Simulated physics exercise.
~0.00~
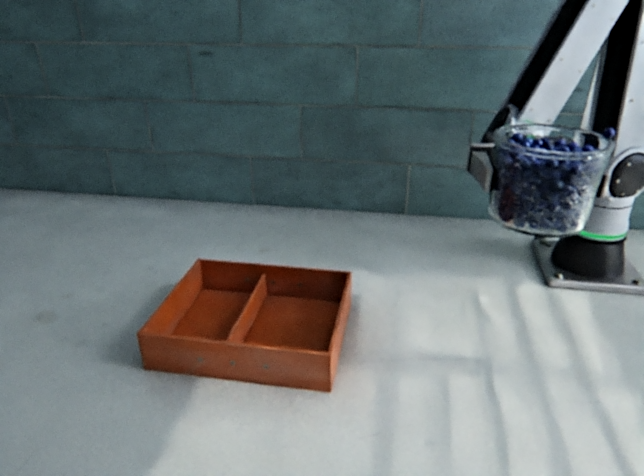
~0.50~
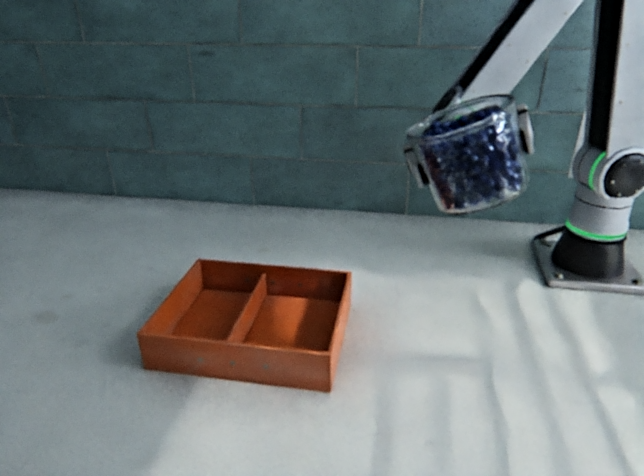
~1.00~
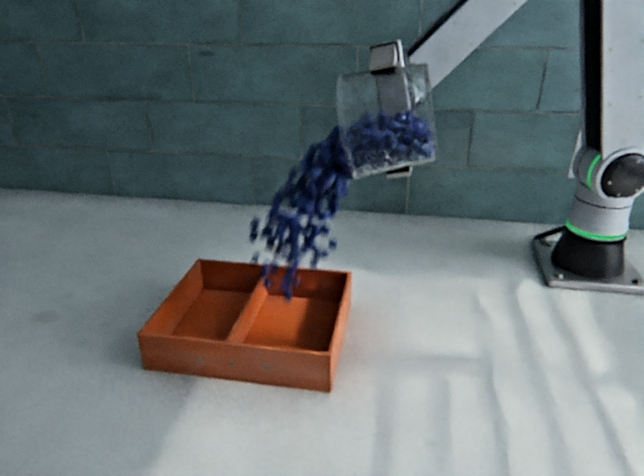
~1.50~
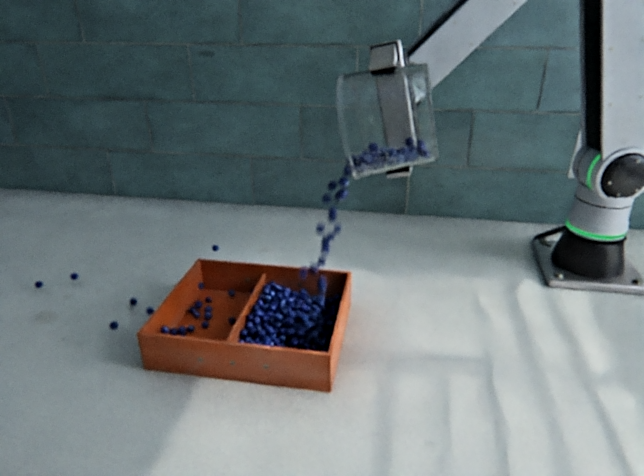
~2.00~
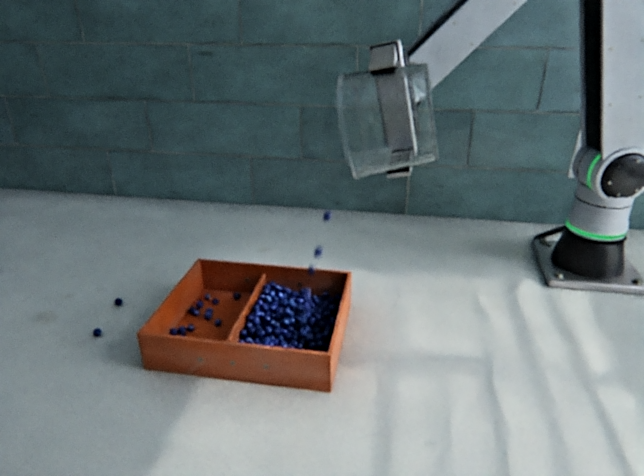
On a pale surface, a robot arm pours blue beads mostly into a box's right compartment.
